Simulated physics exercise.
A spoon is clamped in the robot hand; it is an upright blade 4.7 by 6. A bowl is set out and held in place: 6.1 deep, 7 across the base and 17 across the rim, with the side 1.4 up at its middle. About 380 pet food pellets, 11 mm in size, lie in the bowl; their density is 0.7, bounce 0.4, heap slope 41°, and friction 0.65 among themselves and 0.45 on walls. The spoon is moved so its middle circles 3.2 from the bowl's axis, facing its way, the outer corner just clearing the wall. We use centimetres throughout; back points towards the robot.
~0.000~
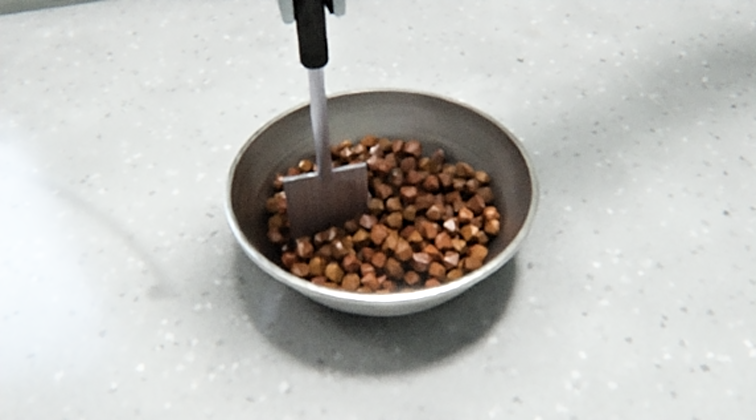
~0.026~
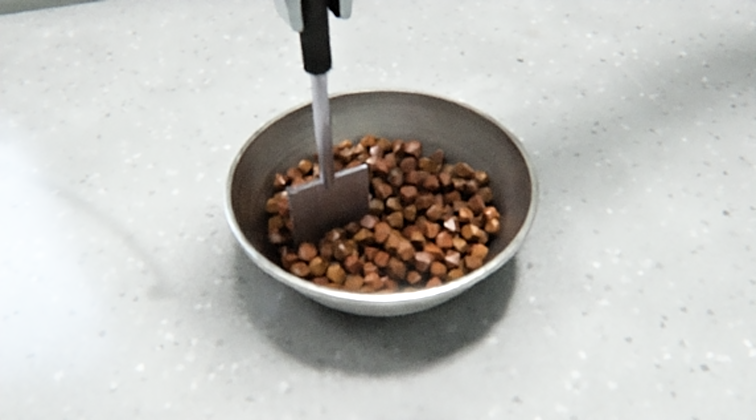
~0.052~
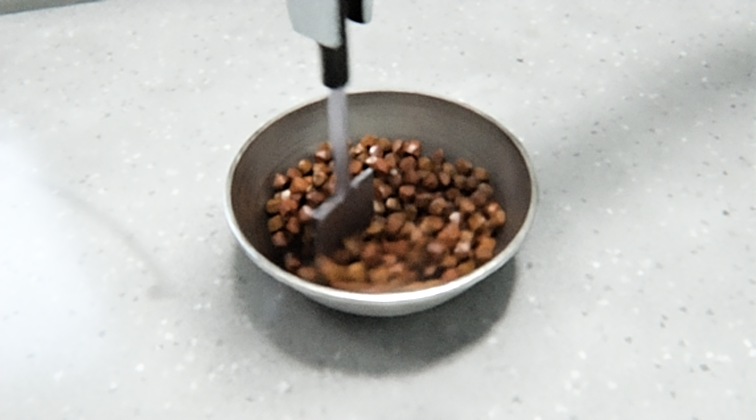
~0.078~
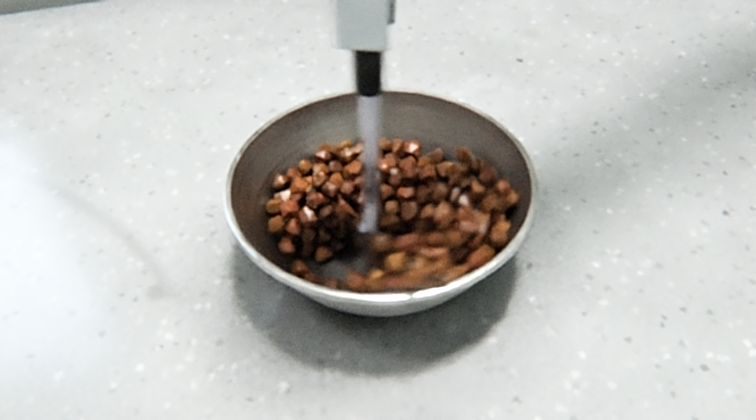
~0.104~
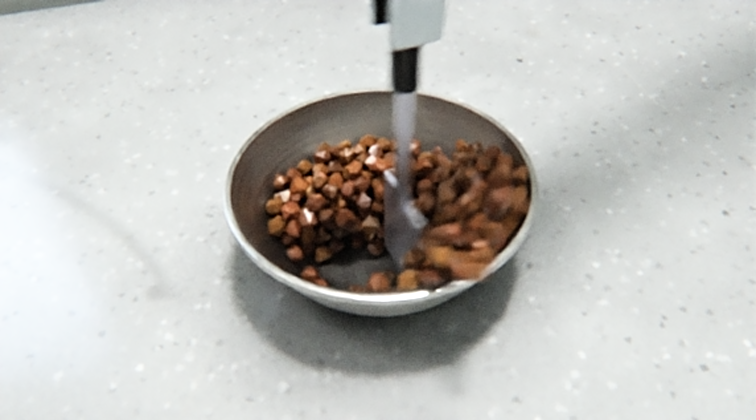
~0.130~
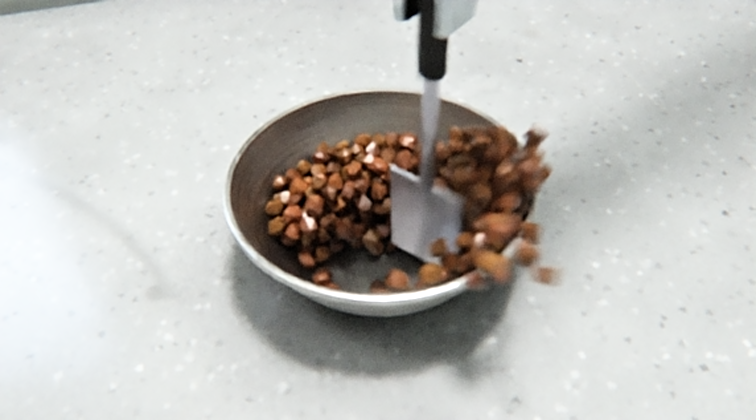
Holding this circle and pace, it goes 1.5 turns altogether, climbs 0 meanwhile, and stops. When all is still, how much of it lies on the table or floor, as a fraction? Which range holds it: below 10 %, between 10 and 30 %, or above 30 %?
It lies above 30 %.
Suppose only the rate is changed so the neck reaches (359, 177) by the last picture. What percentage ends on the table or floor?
Some 25 per cent.
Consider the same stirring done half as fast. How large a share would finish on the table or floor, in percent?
Estimated share: Near 25 %.
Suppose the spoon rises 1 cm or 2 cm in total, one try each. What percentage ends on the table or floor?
Close to 50 percent and close to 45 percent.
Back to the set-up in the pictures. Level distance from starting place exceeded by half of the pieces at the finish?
About 17 cm.
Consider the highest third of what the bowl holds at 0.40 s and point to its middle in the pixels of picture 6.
It is centred roughly at (400, 259).
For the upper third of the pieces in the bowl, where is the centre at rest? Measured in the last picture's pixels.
It is centred near (405, 171).
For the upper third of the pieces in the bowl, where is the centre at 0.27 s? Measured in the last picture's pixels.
About pixel (307, 126).
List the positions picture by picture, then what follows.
In the first picture, spoon neck at (323, 151), 0° round; upper third of the load around (384, 199), from x 275 to 495, top at y 145; 381 in the bowl.
In the second picture, spoon neck at (326, 157), 10° round; upper third of the load around (383, 201), from x 275 to 495, top at y 145.
In the third picture, spoon neck at (342, 171), 37° round; upper third of the load around (394, 211), from x 275 to 500, top at y 145.
In the fourth picture, spoon neck at (372, 179), 67° round; upper third of the load around (426, 218), from x 275 to 510, top at y 145.
In the fifth picture, spoon neck at (404, 176), 97° round; upper third of the load around (461, 207), from x 275 to 520, top at y 145; 378 in the bowl, 3 in flight or on the tool.
In the sixth picture, spoon neck at (428, 163), 127° round; upper third of the load around (483, 185), from x 275 to 545, top at y 135; 371 in the bowl, 10 in flight or on the tool.
After 0.27 s, 283° round, highest piece 11 above the table; 276 in the bowl, 15 on the table or floor, 90 in flight or on the tool.
After 0.40 s, 79° round, highest piece 9 above the table; 195 in the bowl, 124 on the table or floor, 62 in flight or on the tool.
After 0.67 s, 180° round, highest piece 6 above the table; 217 on the table or floor, 163 in the bowl, 1 in flight or on the tool.
After 1.37 s, 180° round, highest piece 5 above the table; 218 on the table or floor, 163 in the bowl.
At rest, 218 on the table or floor, 163 in the bowl. That is 57 % on the table or floor.
